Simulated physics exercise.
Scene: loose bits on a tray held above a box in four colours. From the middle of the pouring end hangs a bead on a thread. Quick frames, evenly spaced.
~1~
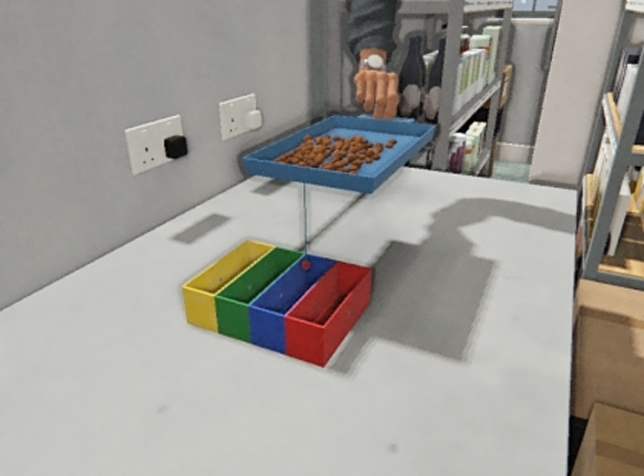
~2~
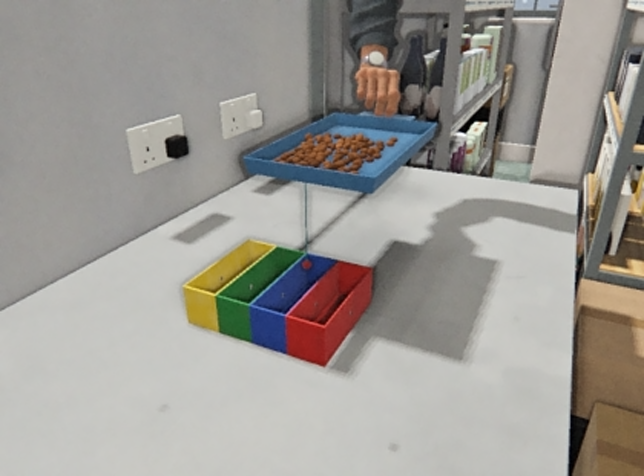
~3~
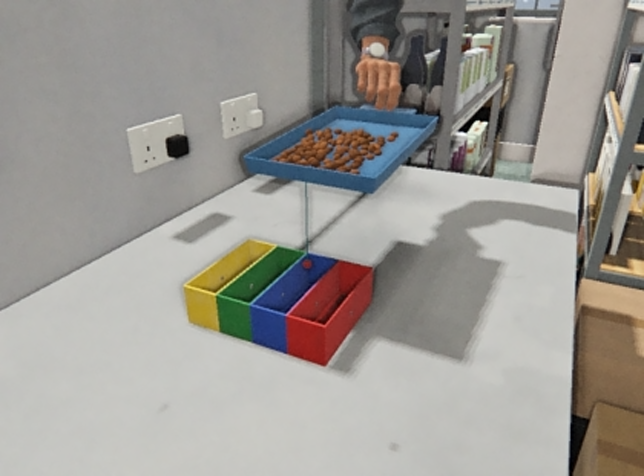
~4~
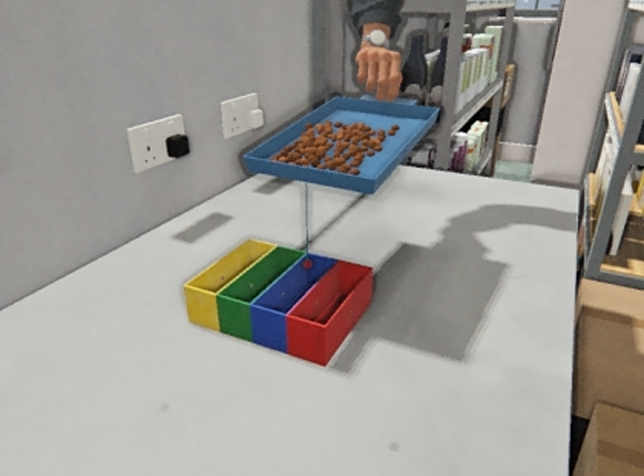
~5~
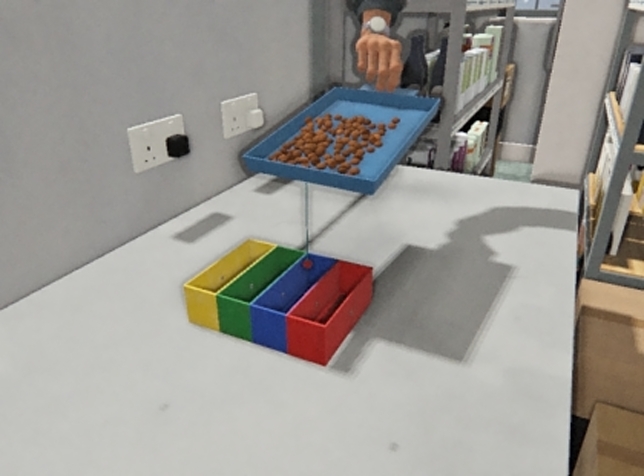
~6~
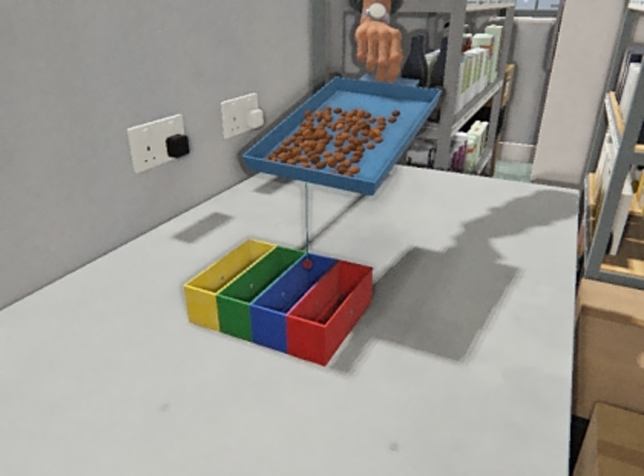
The clip shows a blue tray of small brown pieces above a yellow, green, blue and red box, a bead hanging on a thread between them, as a hand behind the tray rises slightly and the tray gradually tilts toward the viewer.
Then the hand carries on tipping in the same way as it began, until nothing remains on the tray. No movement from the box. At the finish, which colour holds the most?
Red holds the most.
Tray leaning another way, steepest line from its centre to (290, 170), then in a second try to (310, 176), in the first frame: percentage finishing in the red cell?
Respectively close to 0 and 20 in a hundred.
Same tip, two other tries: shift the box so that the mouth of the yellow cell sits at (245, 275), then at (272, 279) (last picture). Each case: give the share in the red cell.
First try: Roughly 40 per cent; second try: Roughly 10 per cent.
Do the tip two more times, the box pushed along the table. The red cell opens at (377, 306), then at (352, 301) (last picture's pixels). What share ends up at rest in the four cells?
Roughly 90 %, then roughly 100 %.
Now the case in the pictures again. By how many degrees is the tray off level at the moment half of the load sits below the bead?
It's turned some 100 degrees by then.
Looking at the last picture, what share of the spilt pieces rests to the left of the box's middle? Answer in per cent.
Roughly 10 percent.
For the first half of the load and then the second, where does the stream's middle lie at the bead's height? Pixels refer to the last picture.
First roughly (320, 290), then roughly (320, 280).
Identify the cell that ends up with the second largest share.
Second position is held by the blue one.
Soon, tray tipped steeply; all on the tray.
A while on, tray tipped right over; about half on the tray; about a quarter in the red cell; a small part in the blue cell; a stray few in the green cell; about a quarter falling or outside the box.
Towards the end, tray tipped past a quarter turn; about a third in the red cell; about a quarter in the blue cell; a small part in the green cell; about a third falling or outside the box.
Finally, tray tipped past a quarter turn; about a third in the red cell; about a quarter in the blue cell; a small part in the green cell; none in the yellow cell; about a third outside the box.
